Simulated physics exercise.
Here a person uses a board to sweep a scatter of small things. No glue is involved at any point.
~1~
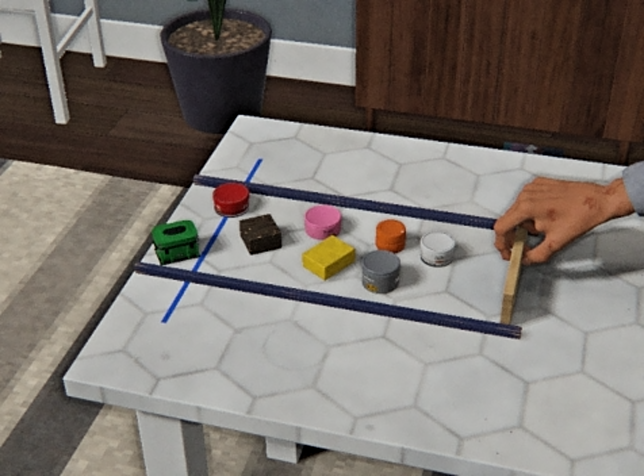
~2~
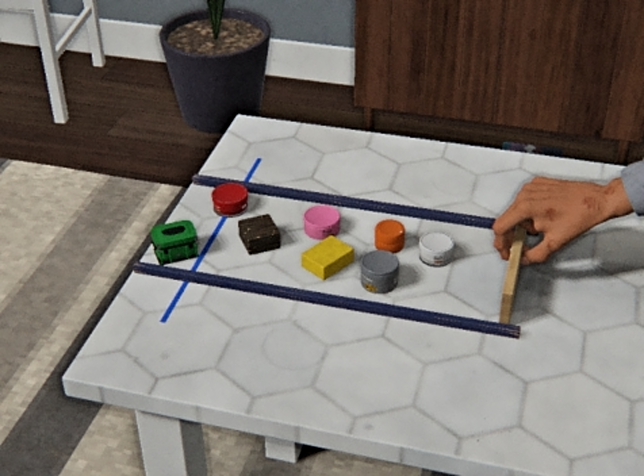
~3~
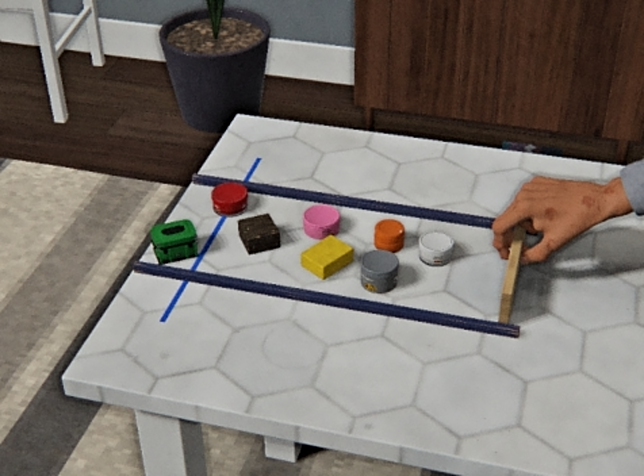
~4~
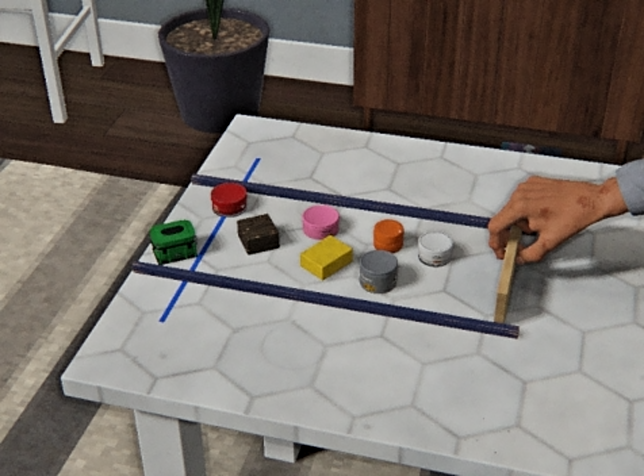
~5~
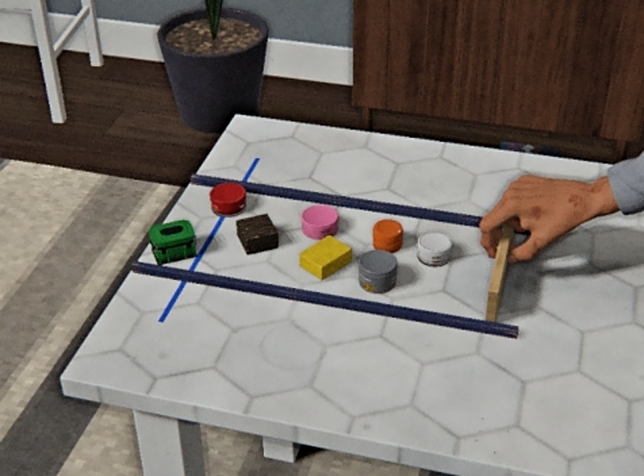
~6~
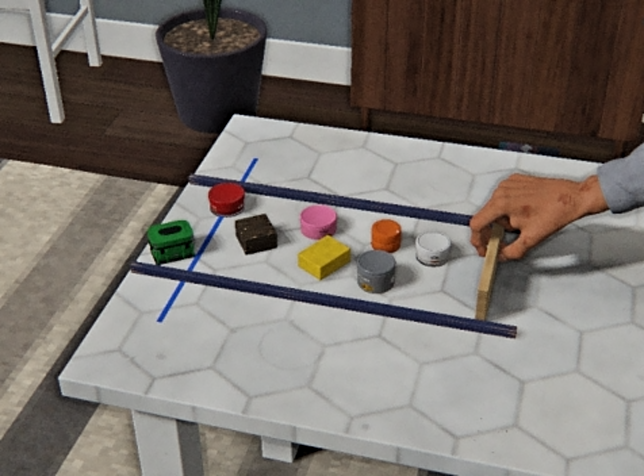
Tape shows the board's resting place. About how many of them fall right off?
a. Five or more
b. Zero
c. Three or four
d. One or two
The answer is d.
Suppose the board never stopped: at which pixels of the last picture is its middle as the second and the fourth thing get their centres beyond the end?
First: Around (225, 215). Next: Around (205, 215).
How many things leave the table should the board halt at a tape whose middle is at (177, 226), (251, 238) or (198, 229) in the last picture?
Going through them in order, you'd see 5, 0 and 4.
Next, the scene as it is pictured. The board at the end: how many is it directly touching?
It is in contact with 3.
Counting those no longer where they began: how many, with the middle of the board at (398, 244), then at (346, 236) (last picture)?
Up to then 3, and up to the other point 5.
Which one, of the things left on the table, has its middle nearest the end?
It's the black block.
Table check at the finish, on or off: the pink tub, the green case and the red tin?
Obs.: Pink tub still up; green case down; red tin down.
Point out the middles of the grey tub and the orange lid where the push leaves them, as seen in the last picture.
The one named first is at (178, 248), the next at (214, 198).
Soon after, none off yet; green case at rest near (171, 242); red tin at rest near (227, 200); black block at rest near (256, 234).
After that, none off yet; green case at rest near (171, 242); red tin displaced a little near (215, 199); black block displaced about its own width near (233, 223).
In the end, the number that fall off is one or two; gone, red tin and green case.
